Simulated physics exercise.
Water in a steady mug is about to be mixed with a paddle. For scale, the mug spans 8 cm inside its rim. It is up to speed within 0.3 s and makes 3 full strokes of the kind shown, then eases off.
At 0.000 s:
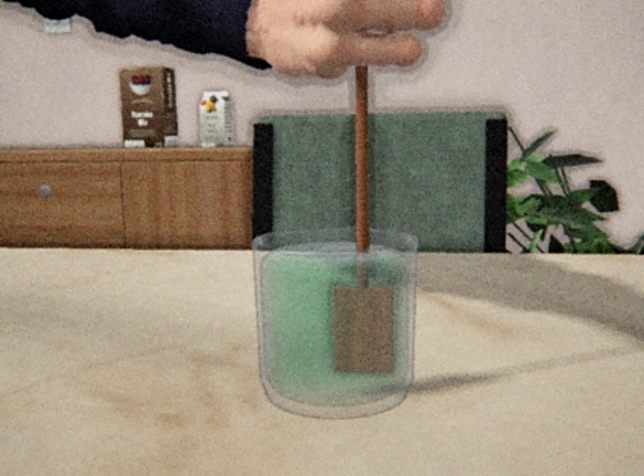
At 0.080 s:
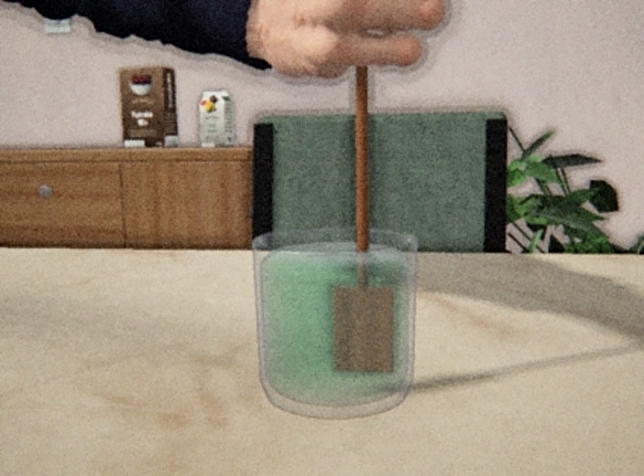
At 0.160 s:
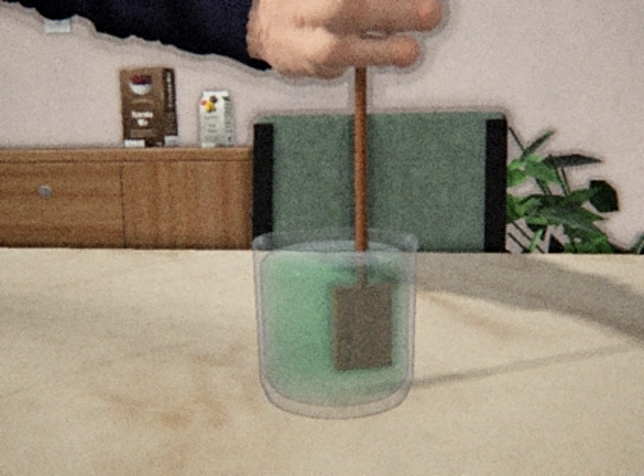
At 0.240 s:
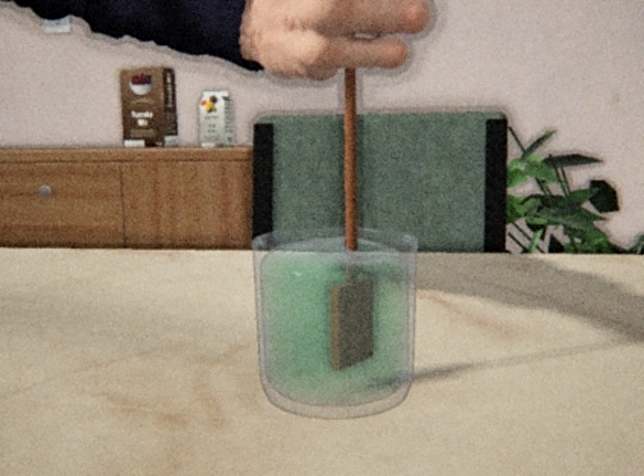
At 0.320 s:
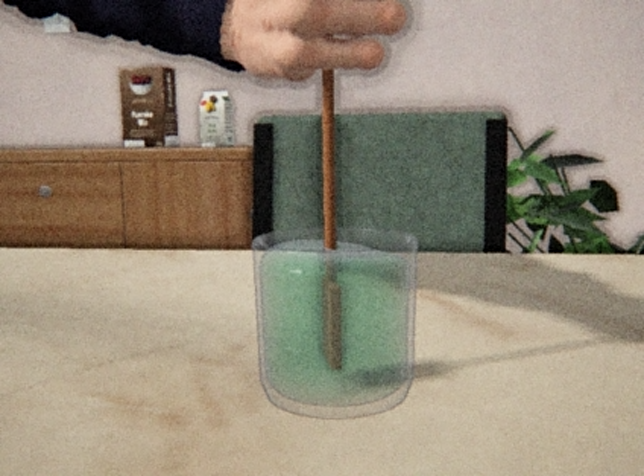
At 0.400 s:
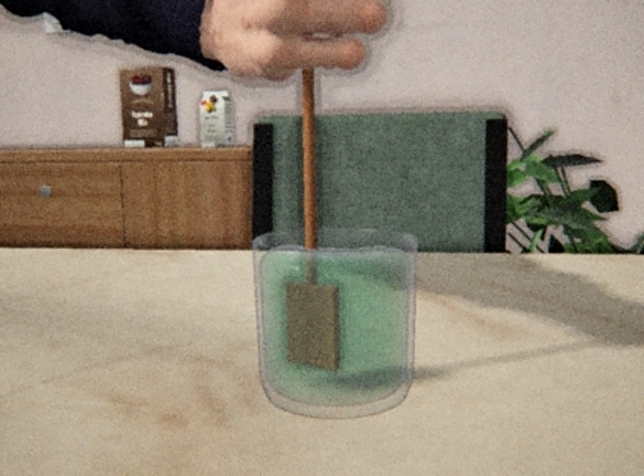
At a pale tabletop, a hand holding a flat wooden paddle in a clear container of green liquid, turning it and moving left.
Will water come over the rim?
The mug stays dry outside.
After 0.82 s 0 ml is over the rim.
After 1.24 s 0 ml is over the rim.
After 1.65 s 0 ml is over the rim.
After 2.07 s 0 ml is over the rim.
In the end 0 ml is over the rim.
